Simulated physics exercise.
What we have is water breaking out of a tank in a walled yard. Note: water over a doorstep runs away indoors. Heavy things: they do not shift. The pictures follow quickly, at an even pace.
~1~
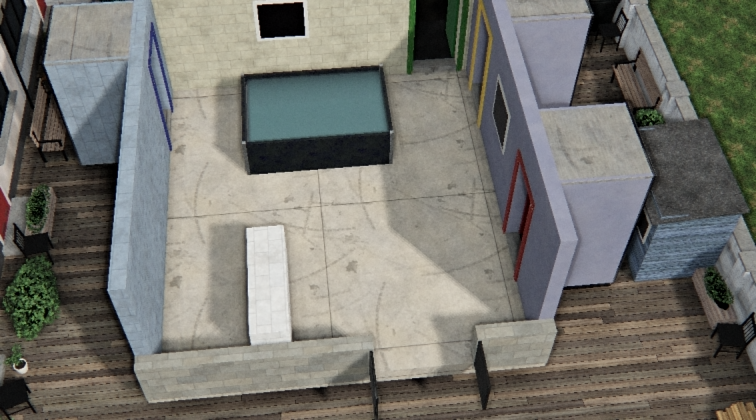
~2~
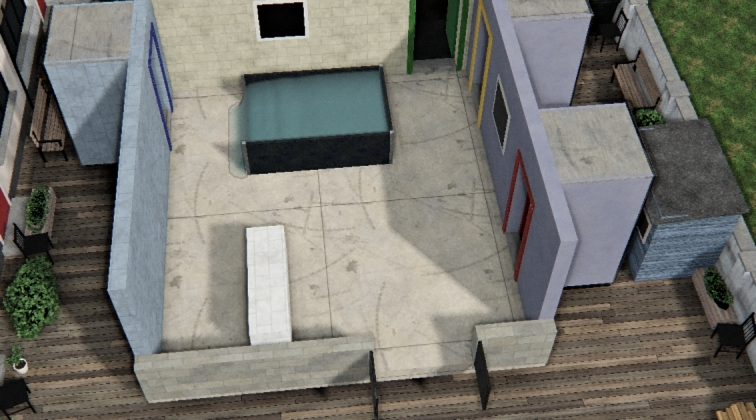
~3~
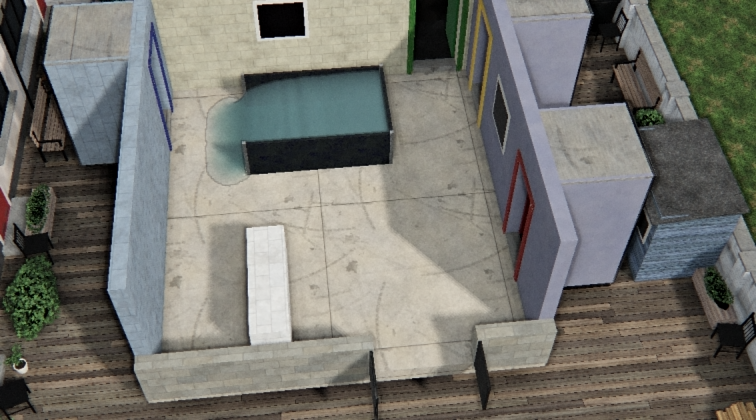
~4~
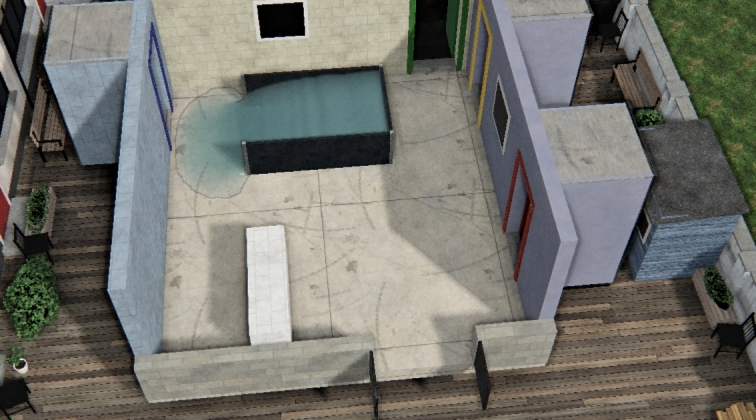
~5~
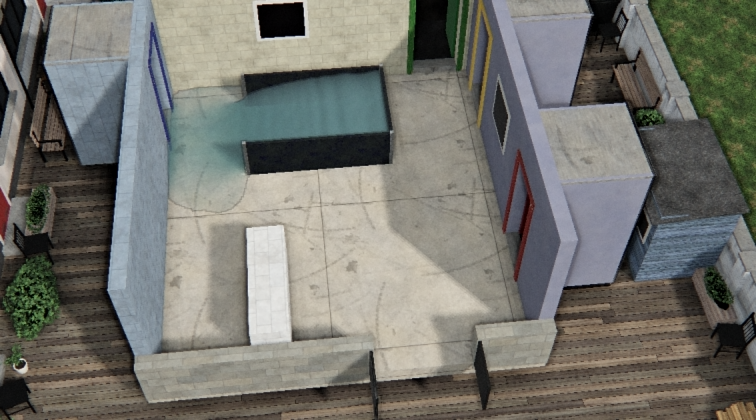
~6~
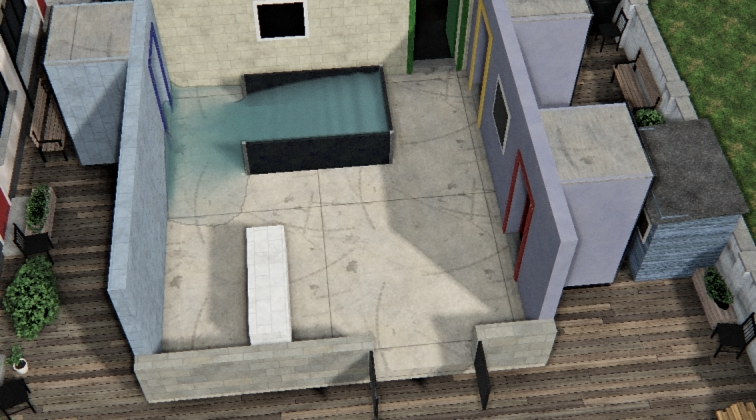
Teal water pouring from the left end of a dark open tank, spreading across a walled concrete yard to the blue-grey wall.
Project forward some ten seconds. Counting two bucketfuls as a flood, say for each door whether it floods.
As I see it, the yellow door will most likely keep inside the limit; the blue door will most likely go past the limit; the green door will most likely keep inside the limit; the red door will most likely keep inside the limit.
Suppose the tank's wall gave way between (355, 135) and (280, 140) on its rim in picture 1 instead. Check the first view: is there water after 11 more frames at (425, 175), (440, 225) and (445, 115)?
Result, in sequence: Spared by the spill, sodden, spared by the spill.
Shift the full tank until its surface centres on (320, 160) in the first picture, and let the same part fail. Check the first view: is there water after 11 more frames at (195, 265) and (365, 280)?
Spot one ends up sodden, spot two left untouched.
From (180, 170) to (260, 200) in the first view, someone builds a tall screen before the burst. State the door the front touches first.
The blue-painted one.
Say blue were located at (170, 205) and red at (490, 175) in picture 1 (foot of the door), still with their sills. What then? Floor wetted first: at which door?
Going by the pictures, it's the one in blue.
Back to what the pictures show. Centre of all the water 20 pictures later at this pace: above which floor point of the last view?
The balance point is around (248, 181).
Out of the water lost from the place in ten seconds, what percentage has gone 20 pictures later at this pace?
Near 80 %.
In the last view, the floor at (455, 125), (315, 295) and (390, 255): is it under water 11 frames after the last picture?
In turn, the points end up high and dry, high and dry and high and dry.
A moment on, water covers 15 % of the floor; the yellow door not reached, the blue door far over two buckets in, the green door not reached, the red door not reached.
Next, water covers 30 % of the floor; the yellow door not reached, the blue door far over two buckets in, the green door not reached, the red door not reached.
Then, water covers 45 % of the floor; the yellow door not reached, the blue door far over two buckets in, the green door wet at the sill, nothing in, the red door not reached.
Later, water covers 70 % of the floor; the yellow door wet at the sill, nothing in, the blue door far over two buckets in, the green door under two buckets in, the red door not reached.
In the end, water covers 95 % of the floor; the yellow door wet at the sill, nothing in, the blue door far over two buckets in, the green door under two buckets in, the red door under two buckets in.
